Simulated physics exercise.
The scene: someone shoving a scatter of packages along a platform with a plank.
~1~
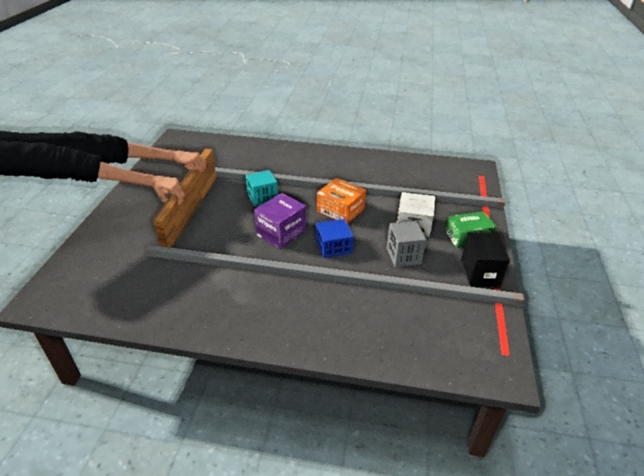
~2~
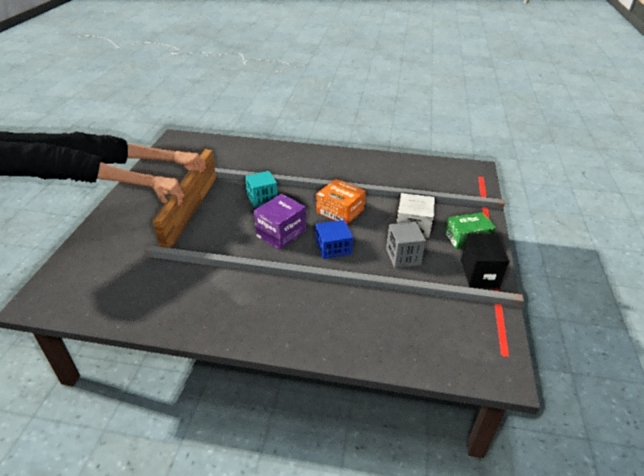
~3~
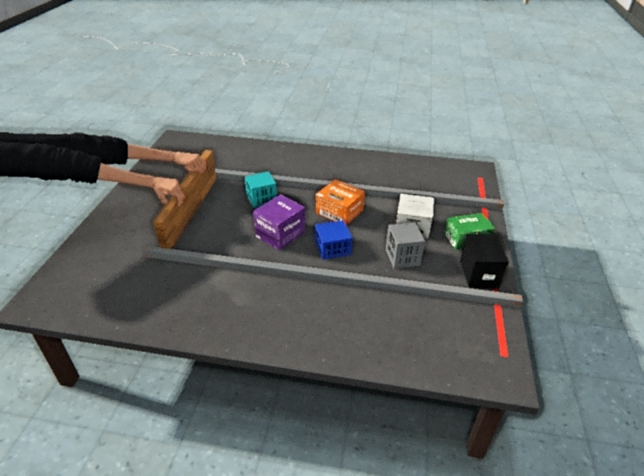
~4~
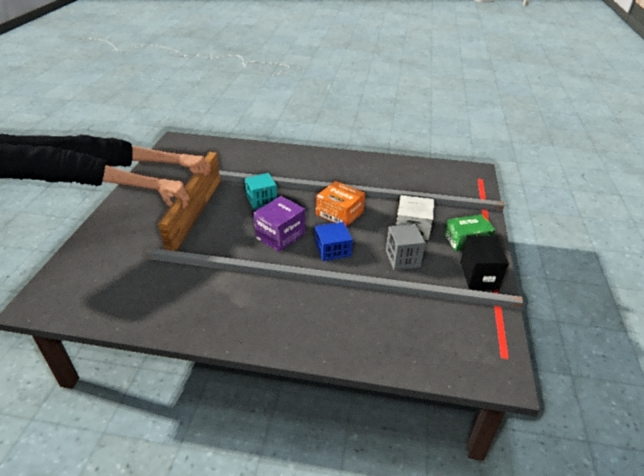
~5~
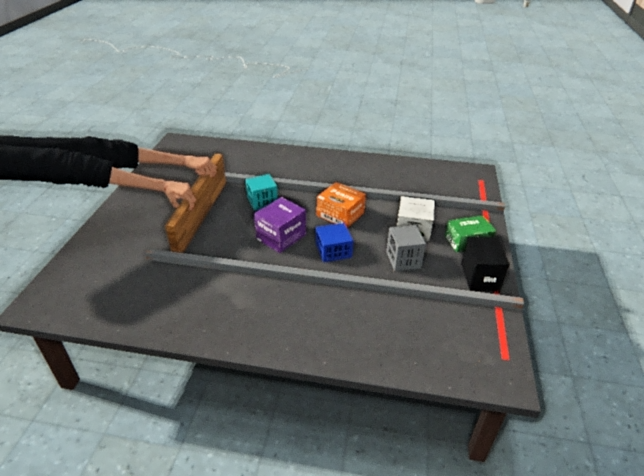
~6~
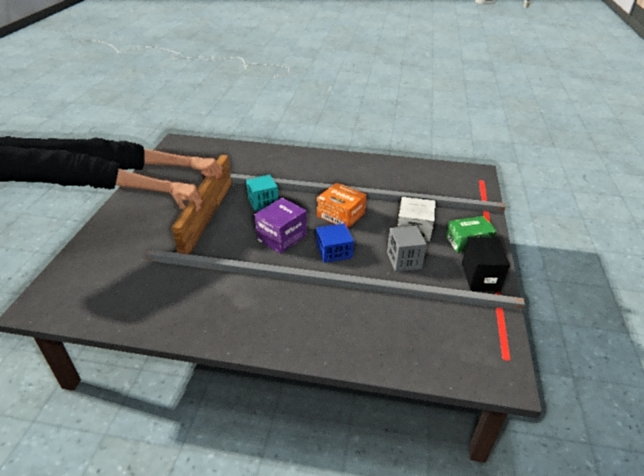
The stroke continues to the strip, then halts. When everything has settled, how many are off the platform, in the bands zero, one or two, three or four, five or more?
I foresee five or more drops here.
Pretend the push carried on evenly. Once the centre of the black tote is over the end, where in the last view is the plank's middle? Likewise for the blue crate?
About (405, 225), and (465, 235) for the other.
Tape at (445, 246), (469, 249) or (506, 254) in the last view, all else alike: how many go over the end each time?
Down on the ground: 3, 6 and 8.
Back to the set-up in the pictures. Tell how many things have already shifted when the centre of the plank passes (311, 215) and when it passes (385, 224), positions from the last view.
The first number is 4, the next one 8.
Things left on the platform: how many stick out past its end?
It comes to 2.
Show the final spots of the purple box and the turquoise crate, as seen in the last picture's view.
First (514, 247), then (505, 224).
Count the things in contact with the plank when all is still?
It's 2 of them.
Early on, none off yet; black tote at rest near (484, 265); green box at rest near (471, 234); white box at rest near (416, 219).
A while later, none off yet; black tote at rest near (484, 265); green box travelled a little near (485, 237); white box travelled about its own width near (445, 223).
Further along, two off so far; black tote in the air near (553, 321); green box in the air near (551, 321); white box travelled well along near (503, 237).
Finally, the number that fall off is five or more; lost, orange box, blue crate, grey crate, white box, green box and black tote.
